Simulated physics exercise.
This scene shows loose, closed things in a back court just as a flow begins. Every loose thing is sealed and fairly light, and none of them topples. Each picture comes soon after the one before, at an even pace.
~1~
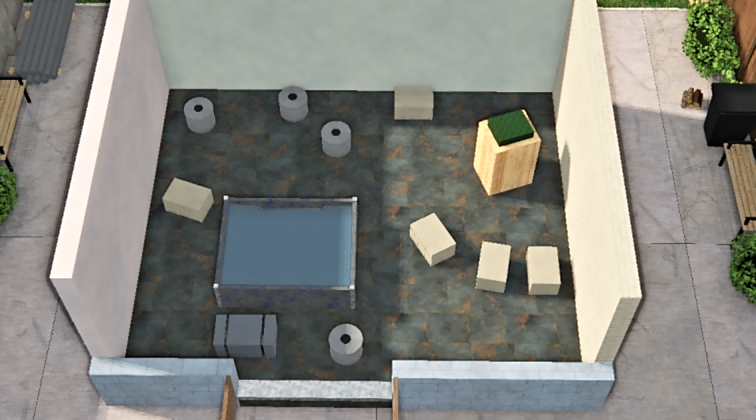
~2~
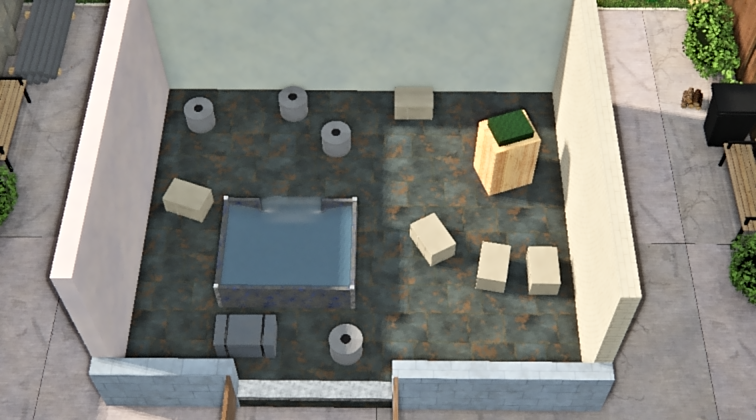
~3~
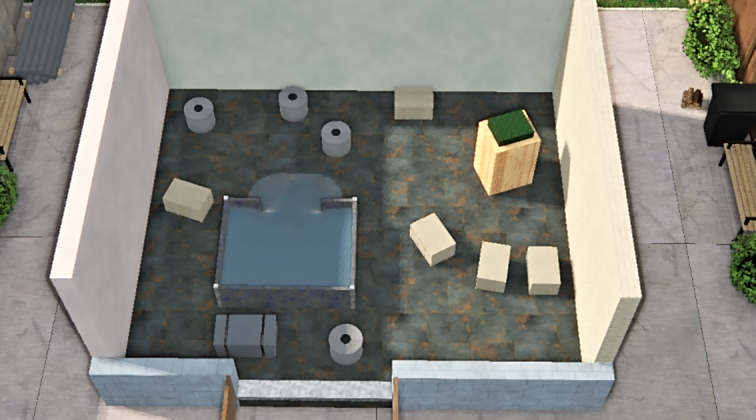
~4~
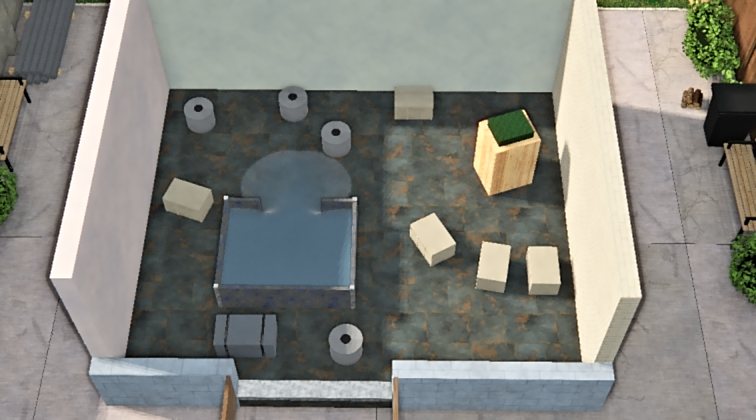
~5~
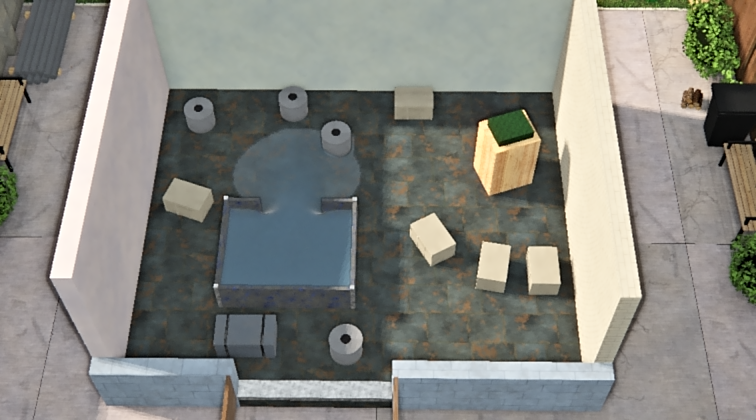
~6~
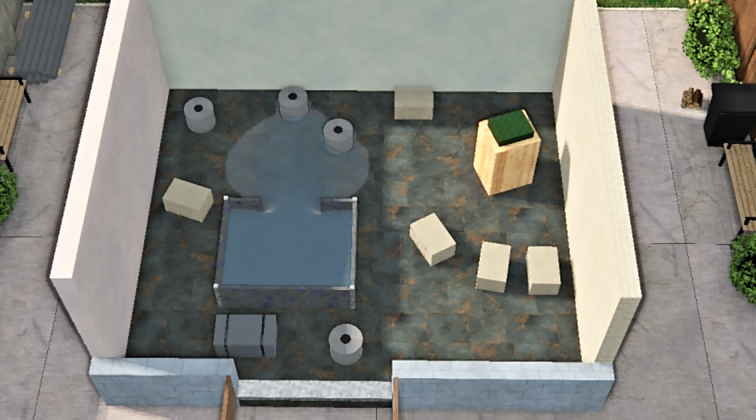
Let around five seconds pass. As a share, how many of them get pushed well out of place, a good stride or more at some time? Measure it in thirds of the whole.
The result is a share of a third to two thirds.
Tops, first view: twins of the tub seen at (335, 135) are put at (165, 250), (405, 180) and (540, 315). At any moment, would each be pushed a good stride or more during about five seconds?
Here's how it goes: Never gets far, never gets far, and lastly never gets far.
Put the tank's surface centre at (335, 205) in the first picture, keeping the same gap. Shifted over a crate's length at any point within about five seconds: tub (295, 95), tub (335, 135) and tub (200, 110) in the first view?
Object by object: Over the mark, over the mark, over the mark.
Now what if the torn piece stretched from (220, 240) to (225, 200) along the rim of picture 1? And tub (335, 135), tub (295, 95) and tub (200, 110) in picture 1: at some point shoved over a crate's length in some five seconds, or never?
In turn: Moved that far, moved that far, moved that far.
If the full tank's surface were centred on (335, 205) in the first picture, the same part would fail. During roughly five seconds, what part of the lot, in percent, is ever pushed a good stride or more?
By my count it is some 50 %.
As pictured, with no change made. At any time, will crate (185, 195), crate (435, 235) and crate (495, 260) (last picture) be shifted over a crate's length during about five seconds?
The first is driven that far, the second not so far, and the third not so far.
A moment on, 1 of 10 are well off their spots; 0 afloat.
Next, 1 of 10 are well off their spots; 3 afloat.
Later, 4 of 10 are well off their spots; 4 afloat.
In the end, 5 of 10 are well off their spots, and 5 have been at some point; 3 afloat.
